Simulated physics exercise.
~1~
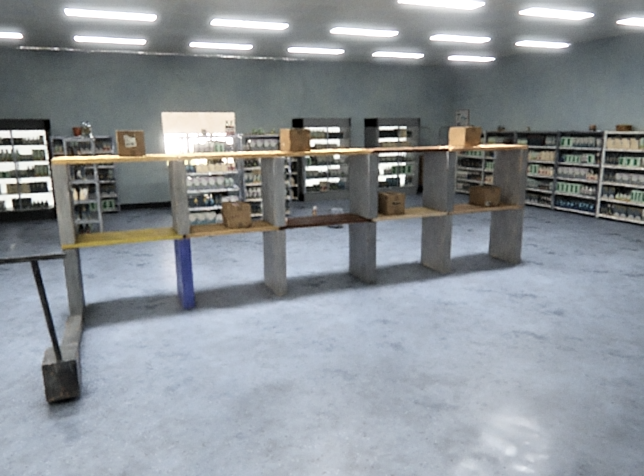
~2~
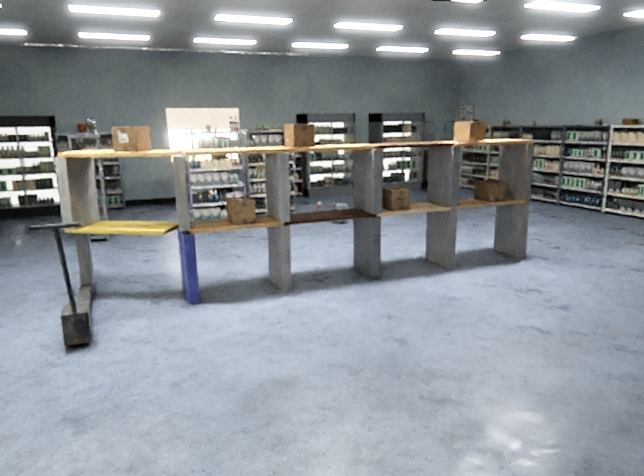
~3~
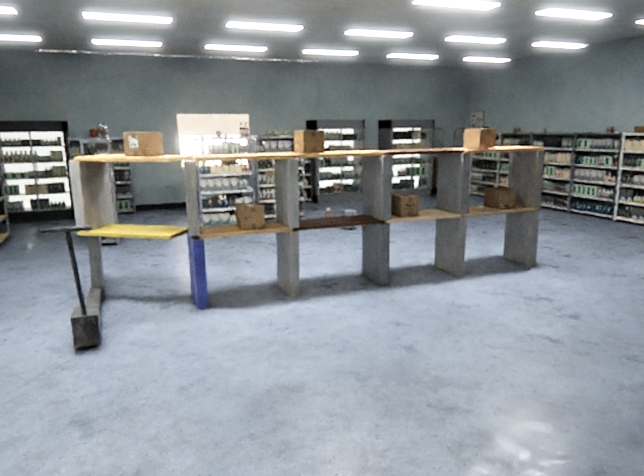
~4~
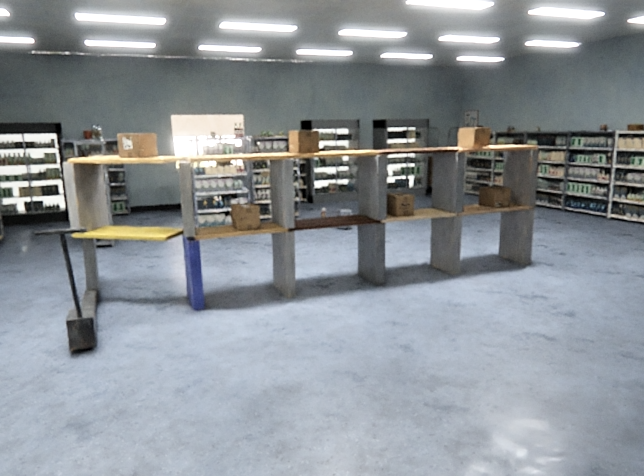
On a shop floor, a narrow floor jack moving back to the shelving's left end, disturbing nothing visibly, every board and carton staying up.
